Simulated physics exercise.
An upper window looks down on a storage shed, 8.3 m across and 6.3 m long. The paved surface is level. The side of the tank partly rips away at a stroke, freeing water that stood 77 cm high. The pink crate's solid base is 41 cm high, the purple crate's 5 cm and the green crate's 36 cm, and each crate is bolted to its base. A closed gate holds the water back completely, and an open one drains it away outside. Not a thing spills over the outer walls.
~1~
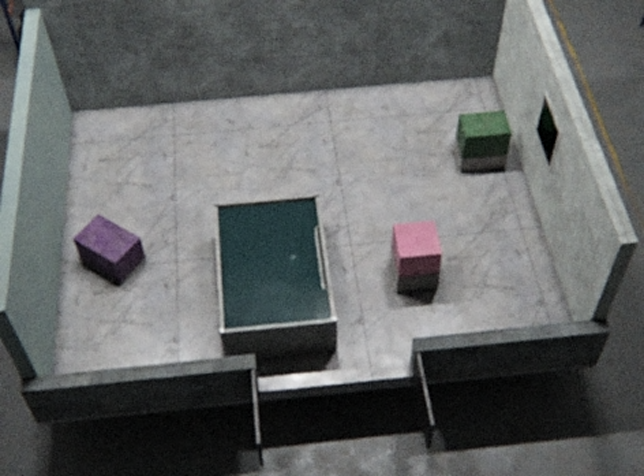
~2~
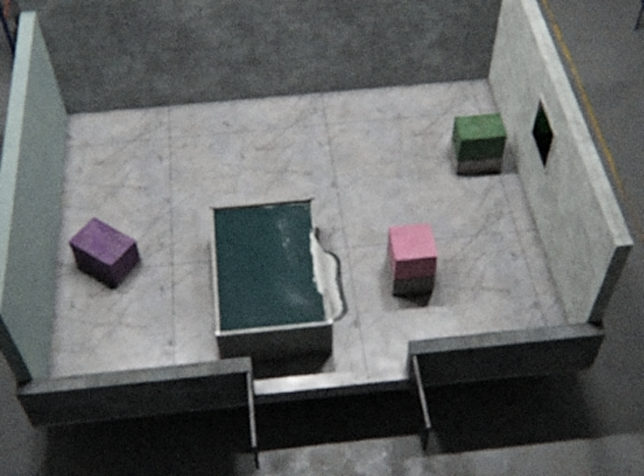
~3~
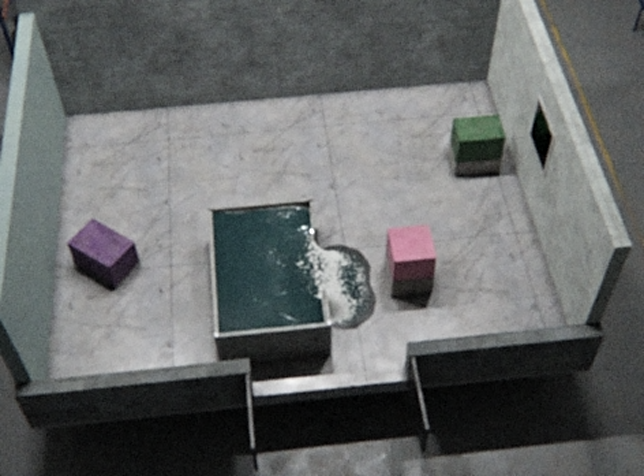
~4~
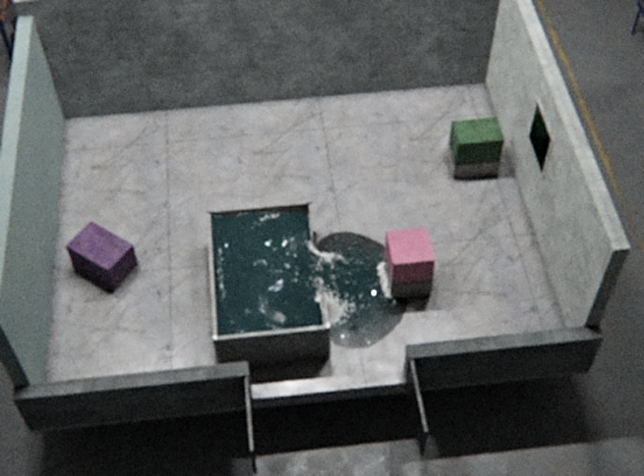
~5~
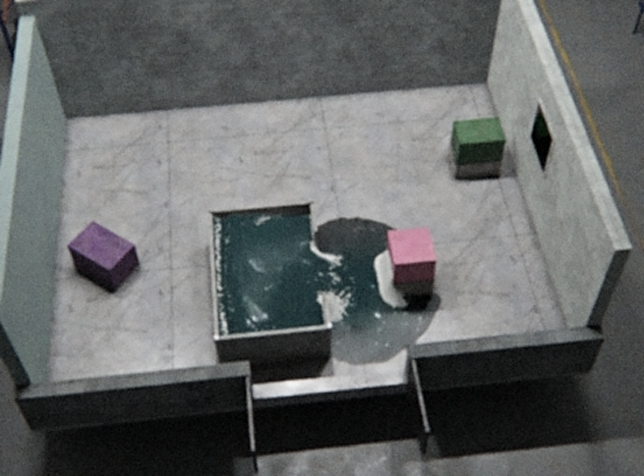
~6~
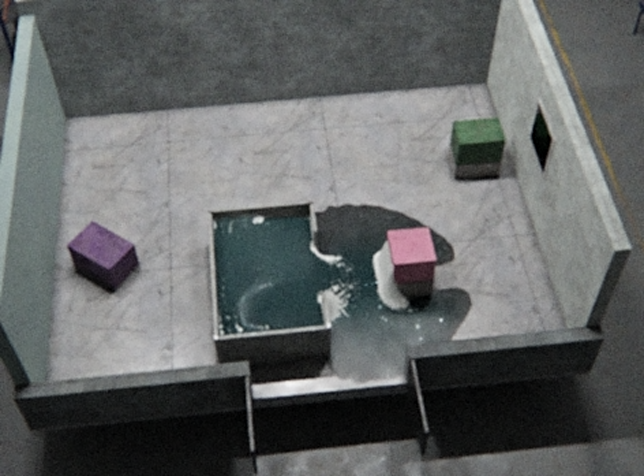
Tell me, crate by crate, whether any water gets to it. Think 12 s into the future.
Here it is: Pink crate, water gets to it; purple crate, water gets to it; green crate, no water gets to it.
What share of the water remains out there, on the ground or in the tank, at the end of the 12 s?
It comes to near 88 per cent.
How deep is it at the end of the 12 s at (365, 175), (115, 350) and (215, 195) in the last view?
Depth readings in turn - 6, 2, 3 cm.
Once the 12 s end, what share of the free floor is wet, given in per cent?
Roughly 95 % of the floor.
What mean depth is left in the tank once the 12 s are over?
Depth, averaged: Around 7 centimetres.
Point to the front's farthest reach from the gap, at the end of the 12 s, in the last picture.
Point: Roughly (66, 124) in the last view.
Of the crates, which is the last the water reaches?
It is the purple one.
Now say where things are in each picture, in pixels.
The first frame shows the tank at (272, 262) is whole and still, 77 cm deep.
In the second frame, the front is at (328, 255), 0.7 m from the gap at (320, 277); 0.3 m2 of floor is under water; 77 cm left at the back of the tank.
In the third frame, the front is at (358, 257), 1.0 m from the gap at (318, 280); 1.1 m2 of floor is under water; 77 cm left at the back of the tank.
In the fourth frame, the front is at (393, 262), 1.4 m from the gap at (317, 283); 2.3 m2 of floor is under water; 70 cm left at the back of the tank.
In the fifth frame, water pours out at (318, 283) and has run 1.9 m, to (435, 302); deepest outside 65 cm, 65 cm at the tank's back.
In the sixth frame, water pours out at (318, 283) and has run 2.4 m, to (465, 305); deepest outside 88 cm, 66 cm at the tank's back.
A moment later water covers 25 % of the floor and is deepest (52 cm) near (377, 287); pink plinth reached, purple plinth not reached, green plinth reached.
Soon after water covers 40 % of the floor and is deepest (40 cm) near (560, 353); pink plinth reached, purple plinth not reached, green plinth reached.
Next water covers 45 % of the floor and is deepest (29 cm) near (377, 287); pink plinth reached, purple plinth not reached, green plinth reached.
Later on water covers 65 % of the floor and is deepest (16 cm) near (501, 134); pink plinth reached, purple plinth not reached, green plinth reached.
At the end water covers 95 % of the floor and is deepest (13 cm) near (59, 225); highest at the pink plinth 67 cm, highest at the purple plinth 12 cm, highest at the green plinth 29 cm.
